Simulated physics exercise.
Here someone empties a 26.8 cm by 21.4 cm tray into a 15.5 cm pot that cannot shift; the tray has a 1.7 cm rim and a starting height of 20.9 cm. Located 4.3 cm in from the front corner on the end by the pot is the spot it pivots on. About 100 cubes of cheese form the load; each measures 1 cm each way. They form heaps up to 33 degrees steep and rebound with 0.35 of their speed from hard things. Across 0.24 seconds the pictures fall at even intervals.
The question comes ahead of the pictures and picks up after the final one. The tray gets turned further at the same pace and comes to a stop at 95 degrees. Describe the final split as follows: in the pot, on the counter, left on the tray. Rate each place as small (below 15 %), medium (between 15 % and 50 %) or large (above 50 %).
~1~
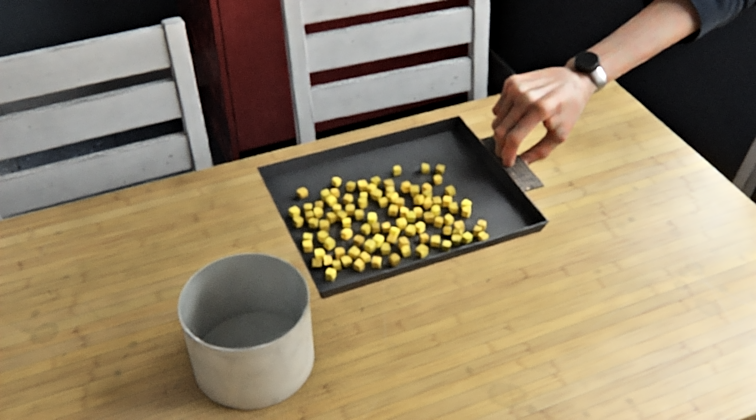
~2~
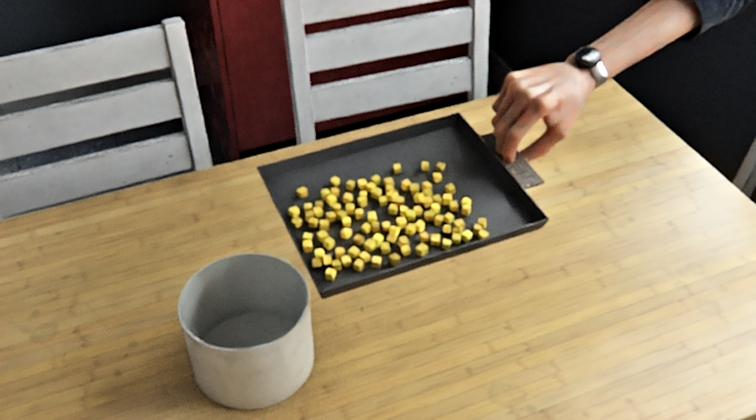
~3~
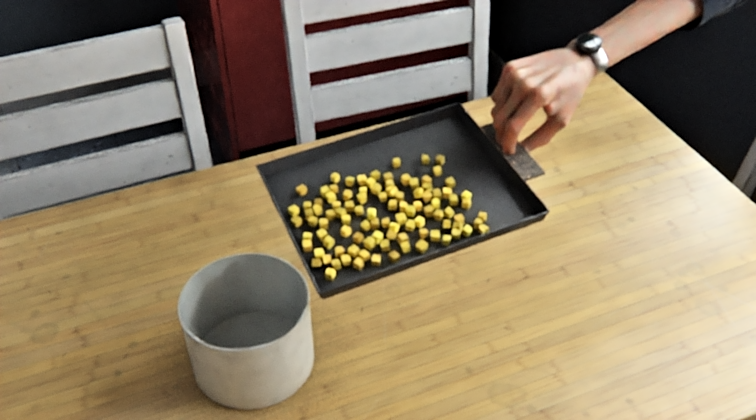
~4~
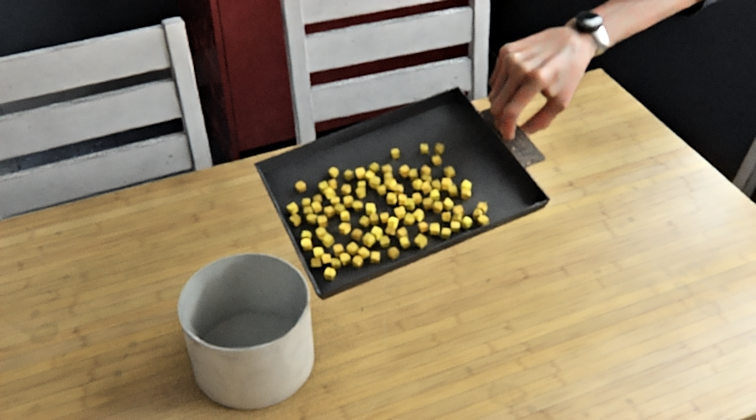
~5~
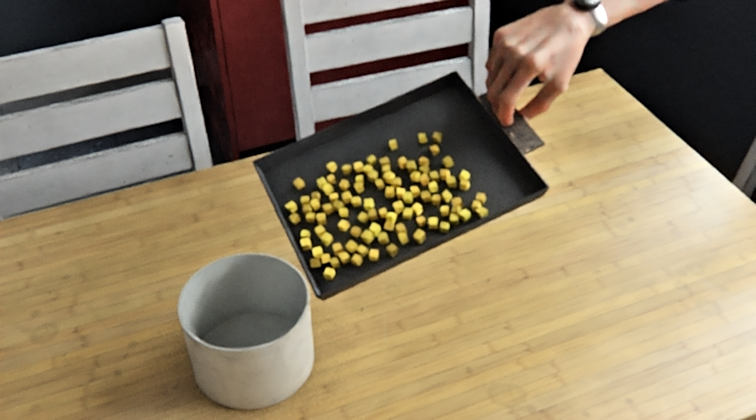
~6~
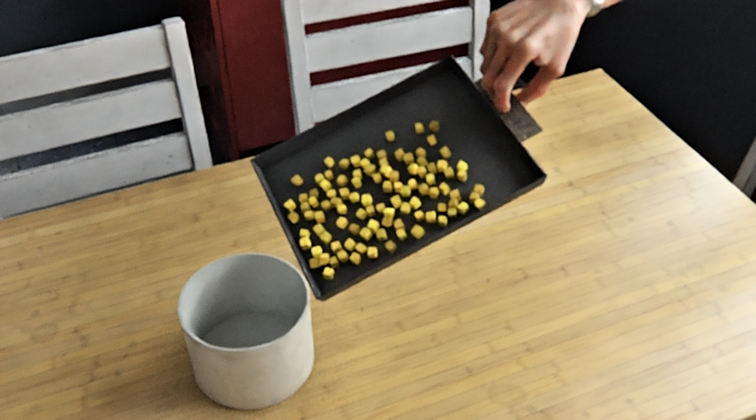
Pot - medium; counter - large; left on the tray - small.
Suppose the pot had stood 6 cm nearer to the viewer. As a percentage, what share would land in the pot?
Near 80 per cent in that case.
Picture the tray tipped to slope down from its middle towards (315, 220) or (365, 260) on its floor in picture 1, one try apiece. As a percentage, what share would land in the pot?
Near 75 and 0 percent, in that order.
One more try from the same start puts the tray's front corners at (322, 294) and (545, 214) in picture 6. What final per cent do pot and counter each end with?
Per cent by place - pot 0, counter 100.
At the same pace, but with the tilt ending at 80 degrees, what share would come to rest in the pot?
In that case it comes to about 30 in a hundred.
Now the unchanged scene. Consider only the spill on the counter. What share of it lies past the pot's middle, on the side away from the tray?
70 %.
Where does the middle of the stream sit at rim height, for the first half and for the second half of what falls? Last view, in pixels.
Roughly (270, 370) to begin with, later roughly (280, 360).
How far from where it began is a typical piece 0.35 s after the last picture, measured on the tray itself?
By then it sits near 6 cm from where it began.
Then, 0.35 s after the last picture, tilt 56 degrees; the tray holds 100 %, the pot 0 %.
Then, 0.59 s after the last picture, tilt 81 degrees; the tray holds 60 %, the pot 5 %.
Then, 0.94 s after the last picture, tilt 95 degrees; the tray holds 5 %, the pot 25 %.
In the end, pot 25 %, counter 75 %, tray 0 %.
